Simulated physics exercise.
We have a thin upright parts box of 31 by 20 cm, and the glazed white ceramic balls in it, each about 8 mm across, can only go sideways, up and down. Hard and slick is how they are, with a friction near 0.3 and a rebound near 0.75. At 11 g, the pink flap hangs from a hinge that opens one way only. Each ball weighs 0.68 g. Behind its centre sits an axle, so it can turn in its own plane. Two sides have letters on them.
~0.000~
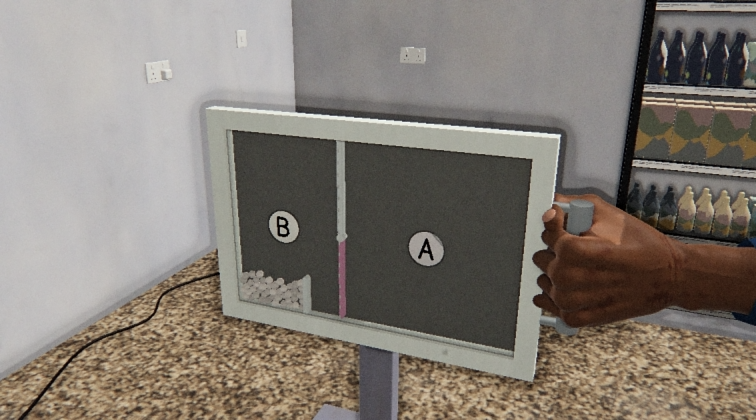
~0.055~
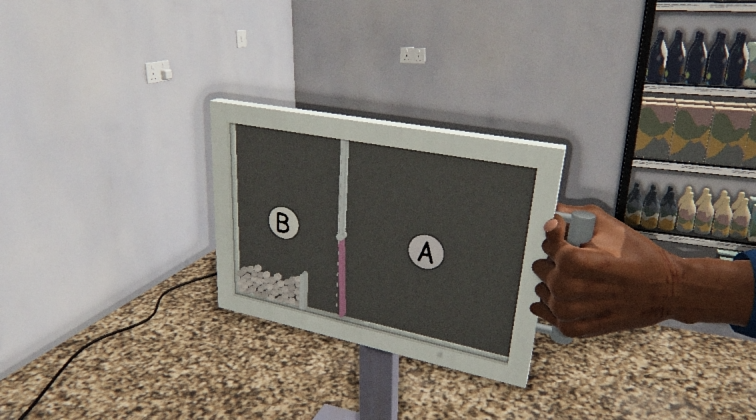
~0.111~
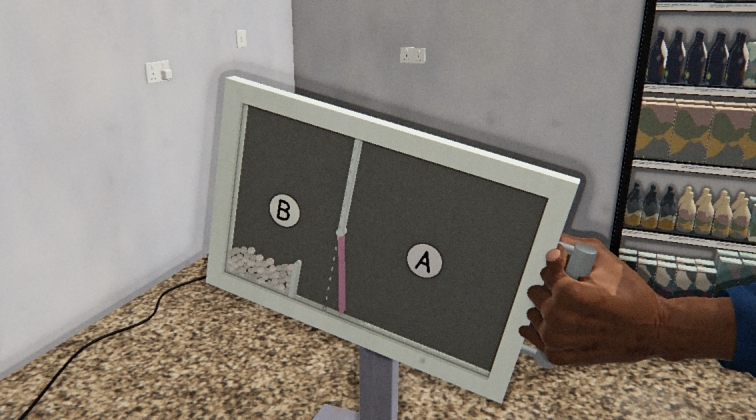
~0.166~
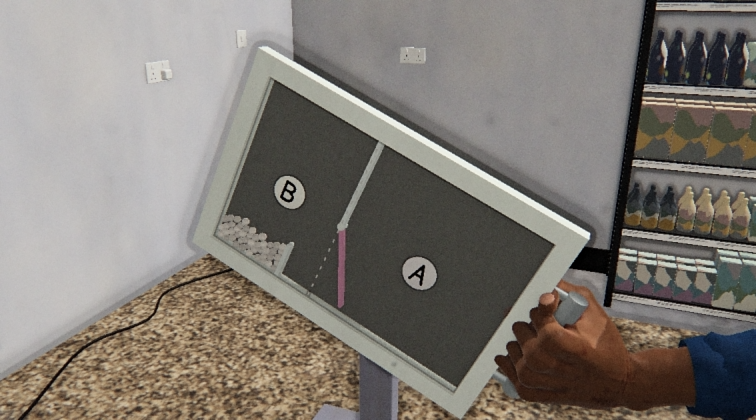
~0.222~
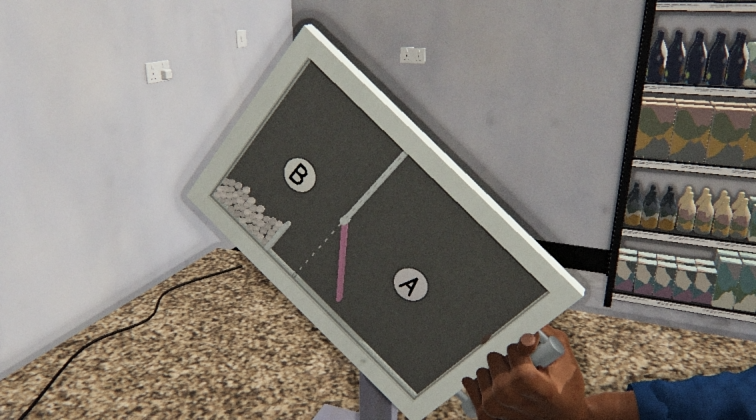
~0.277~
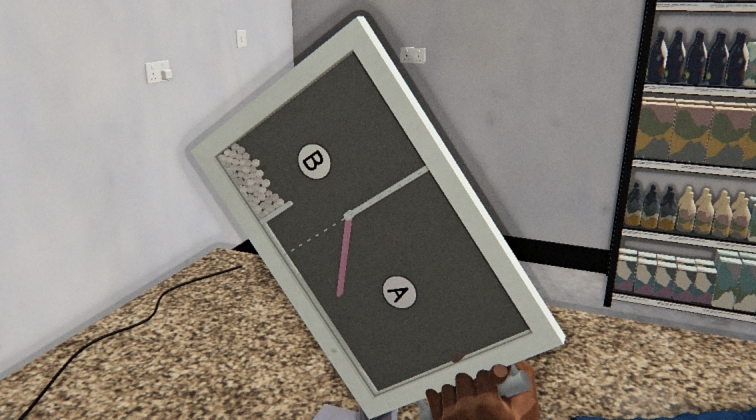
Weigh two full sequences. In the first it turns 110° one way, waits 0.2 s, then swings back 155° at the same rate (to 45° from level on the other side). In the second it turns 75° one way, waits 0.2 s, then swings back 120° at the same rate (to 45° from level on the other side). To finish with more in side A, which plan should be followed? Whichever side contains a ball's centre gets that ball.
Selected: The closing option.
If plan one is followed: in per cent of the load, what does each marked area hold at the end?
Side A holds 20 and side B holds 80.
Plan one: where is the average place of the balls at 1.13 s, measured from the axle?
Roughly 1 cm to the left and 2 cm up.
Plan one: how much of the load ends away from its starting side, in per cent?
20 %.
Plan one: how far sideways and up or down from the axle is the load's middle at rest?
The middle sits around 1 cm right of it and 11 cm below it.
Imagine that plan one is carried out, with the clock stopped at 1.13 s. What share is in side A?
The share there is near 15 %.
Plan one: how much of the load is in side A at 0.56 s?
About 0 %.
Plan one. At 0.56 s, it stands 110° clockwise; the balls' middle is in line with and 8 cm above the centre; B 100 %; pink flap open 85°.
After 1.13 s, it stands 32° clockwise; the balls' middle is 1 cm left of and 2 cm above the centre; A 15 %, B 85 %; pink flap open 42°.
After 1.50 s, it stands 45° anticlockwise; the balls' middle is 2 cm right of and 10 cm below the centre; A 20 %, B 80 %; pink flap open 10°.
Settled by 2.4 s, it stands 45° anticlockwise; A 20 %, B 80 %; pink flap open 10°.
Plan two would end with A 50 %, B 50 %.
